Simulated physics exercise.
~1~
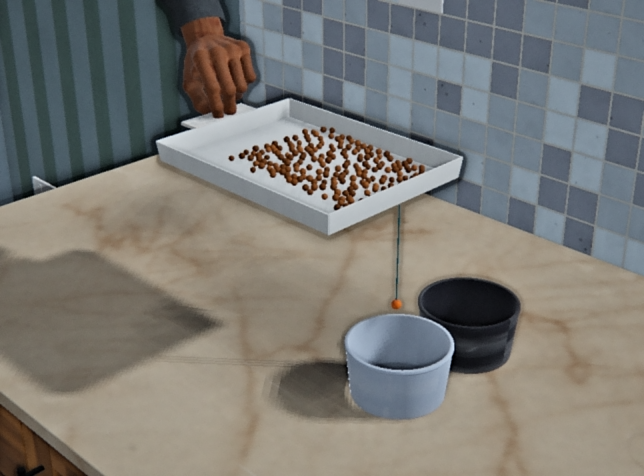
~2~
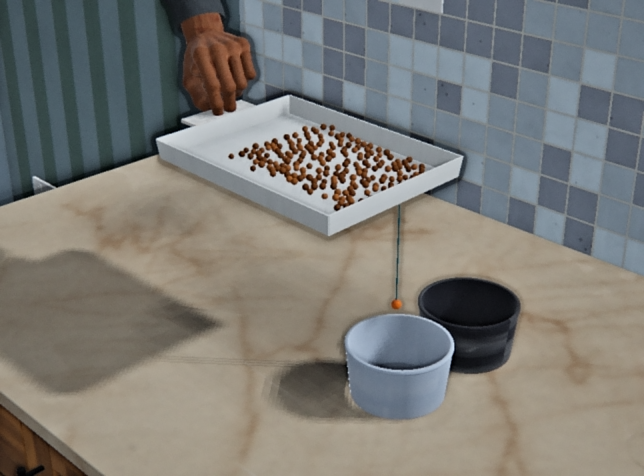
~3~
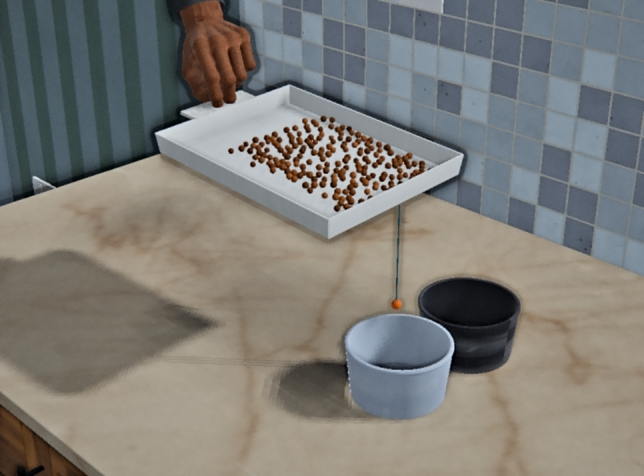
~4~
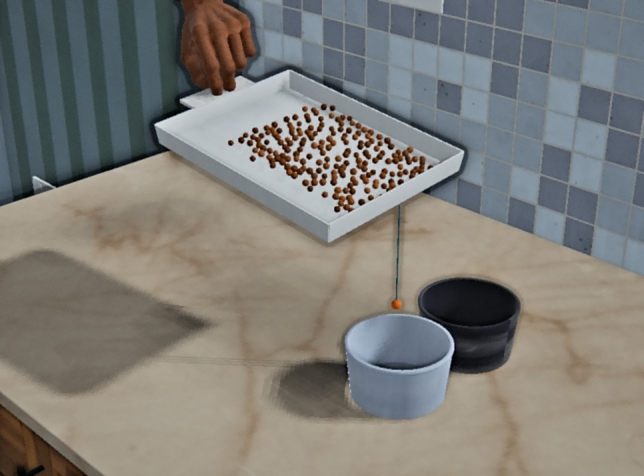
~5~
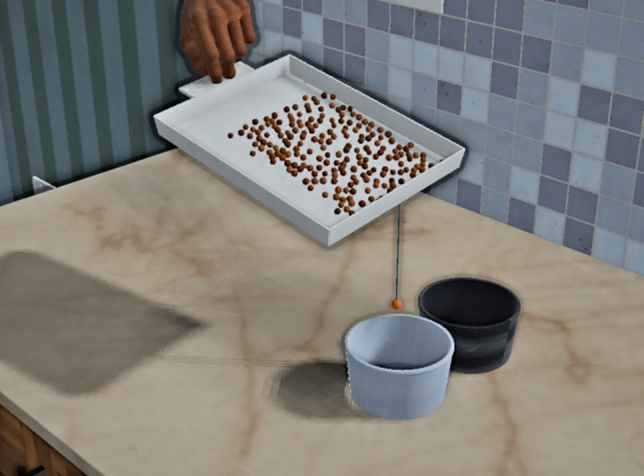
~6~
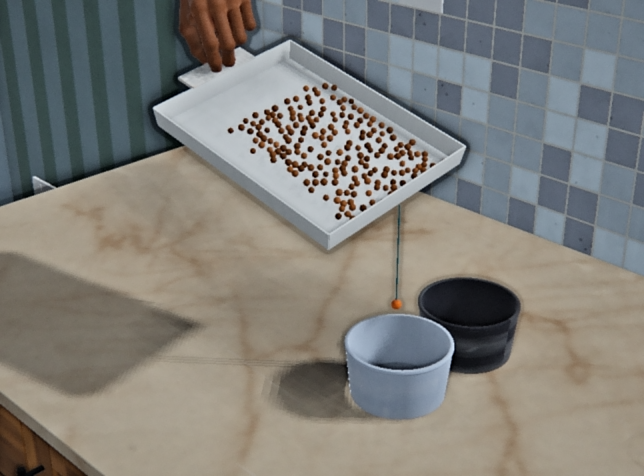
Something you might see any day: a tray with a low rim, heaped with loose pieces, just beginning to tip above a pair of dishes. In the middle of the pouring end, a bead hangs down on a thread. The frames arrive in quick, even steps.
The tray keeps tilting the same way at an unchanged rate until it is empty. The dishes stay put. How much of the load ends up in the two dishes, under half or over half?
Pretty clear the dishes gather a lesser part of what falls.
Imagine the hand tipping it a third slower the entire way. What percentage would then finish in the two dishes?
Near 10 in a hundred.
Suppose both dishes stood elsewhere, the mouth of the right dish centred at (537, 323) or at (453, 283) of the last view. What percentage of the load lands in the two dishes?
0 and 0 %.
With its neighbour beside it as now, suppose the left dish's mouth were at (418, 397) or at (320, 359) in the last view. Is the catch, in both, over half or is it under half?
For the two places in order: A minority share, a majority share.
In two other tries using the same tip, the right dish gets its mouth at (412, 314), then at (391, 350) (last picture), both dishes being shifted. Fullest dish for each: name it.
First place: The leftmost one; second place: The rightmost one.
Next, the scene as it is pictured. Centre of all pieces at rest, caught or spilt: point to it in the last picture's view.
(319, 414).
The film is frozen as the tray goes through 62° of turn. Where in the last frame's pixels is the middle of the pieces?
(339, 221).
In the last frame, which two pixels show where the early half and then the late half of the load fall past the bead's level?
Near (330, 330) to start, and near (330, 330) afterwards.
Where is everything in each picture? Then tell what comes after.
In the first picture, corners of the pouring end at (329, 213) and (459, 157), level; middle of the load at (338, 169), cereal balls; left dish at (439, 383); right dish at (507, 339); bead on its thread at (396, 304).
In the second picture, corners of the pouring end at (329, 214) and (459, 156), level; middle of the load at (338, 168).
In the third picture, corners of the pouring end at (329, 217) and (459, 154), tipped barely, lowest at the left corner; middle of the load at (338, 164).
In the fourth picture, corners of the pouring end at (329, 222) and (460, 151), tipped a little, lowest at the left corner; middle of the load at (338, 159).
In the fifth picture, corners of the pouring end at (329, 227) and (461, 149), tipped a little, lowest at the left corner; middle of the load at (339, 154).
In the sixth picture, corners of the pouring end at (329, 232) and (462, 146), tipped clearly, lowest at the left corner; middle of the load at (340, 153), nearly all on the move; left dish at (439, 383); right dish at (507, 339).
Soon, tray tipped steeply; nearly all on the tray; a stray few outside both; a stray few in the air.
A while on, tray tipped past a quarter turn; about half on the tray; a stray few in the left dish; about a quarter outside both; about a quarter in the air.
Towards the end, tray tipped past a quarter turn; a small part in the left dish; most outside both.
Finally, tray tipped past a quarter turn; a small part in the left dish; none in the right dish; most outside both.
